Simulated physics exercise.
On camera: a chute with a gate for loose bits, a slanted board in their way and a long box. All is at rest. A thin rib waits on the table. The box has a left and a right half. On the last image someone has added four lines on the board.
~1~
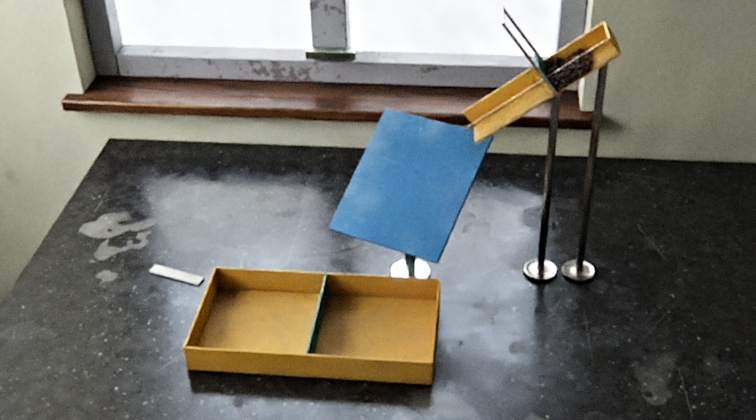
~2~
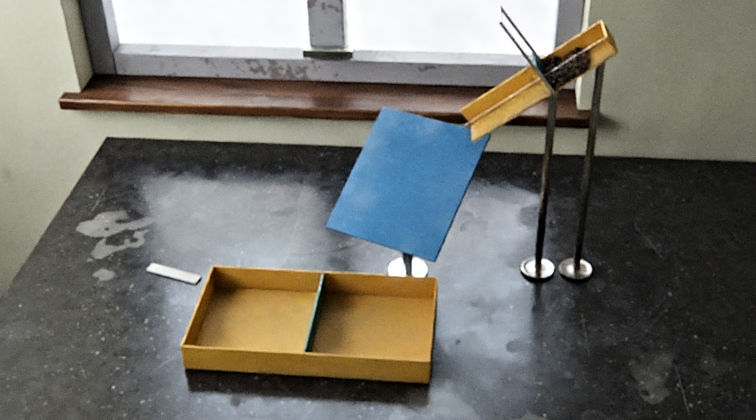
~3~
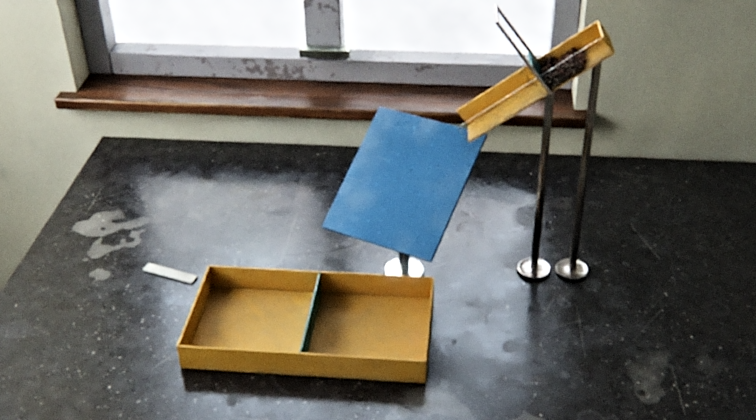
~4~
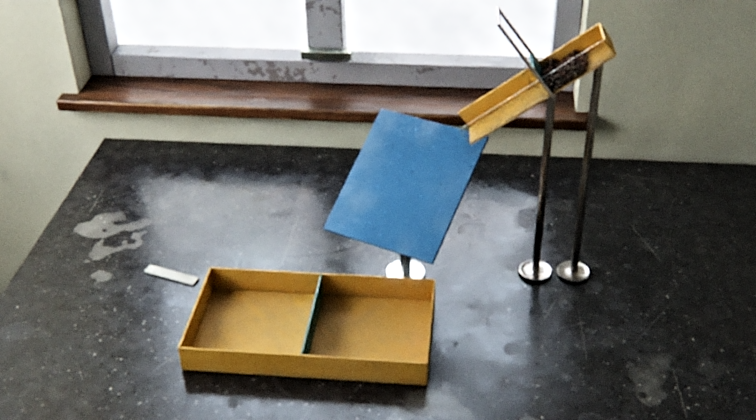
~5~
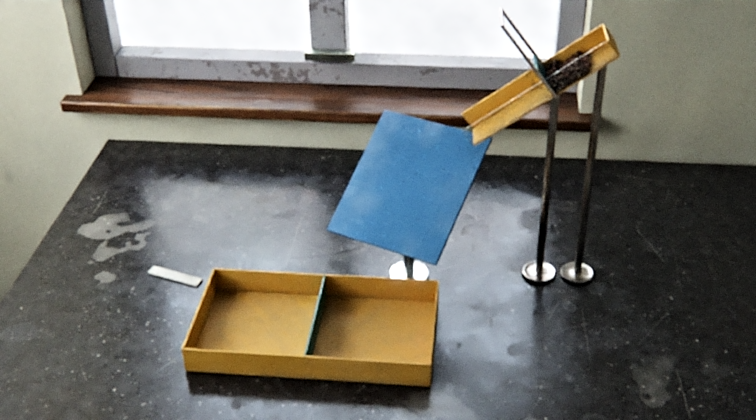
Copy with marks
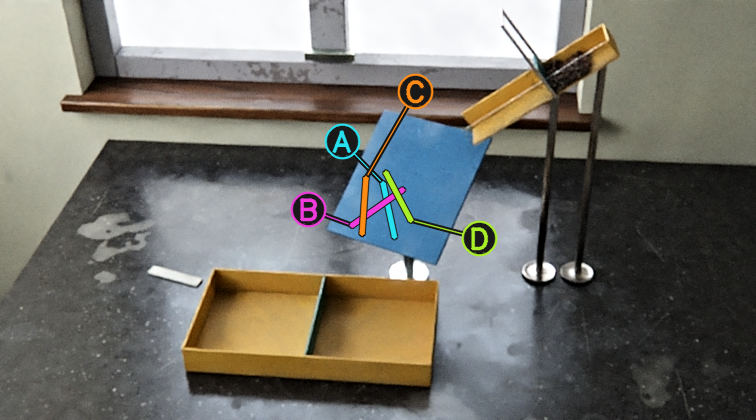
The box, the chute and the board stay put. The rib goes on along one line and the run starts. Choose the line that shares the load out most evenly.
Use line B.
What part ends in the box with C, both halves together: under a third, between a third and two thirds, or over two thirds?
It is over two thirds.
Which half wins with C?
Right.
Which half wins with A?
The right half.
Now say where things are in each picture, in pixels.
Load behind the gate at (566, 67), allspice berries; lip of the chute at (475, 135), sloping fairly steeply, in the first picture.
Middle of the board at (407, 180), tilted fairly steeply; middle of its low edge at (378, 244); of its high edge at (435, 120), in the second picture.
Front corners of the box at (178, 346) and (425, 361); front end of its middle wall at (300, 353); gate still shut at (533, 63), in the third picture.
Middle of the load at (561, 68); lip at (470, 136), in the fourth picture.
Middle of the load at (565, 69); lip at (474, 137), in the fifth picture.
On the marked copy, line A from (383, 183) to (394, 236); line B from (402, 189) to (352, 225); line C from (365, 178) to (362, 233); line D from (385, 173) to (410, 220).
With A, of what is caught, a small part in the left half, nearly all in the right.
With B, of what is caught, about half in the left half, about half in the right.
With C, of what is caught, a stray few in the left half, nearly all in the right.
With D, of what is caught, a small part in the left half, nearly all in the right.
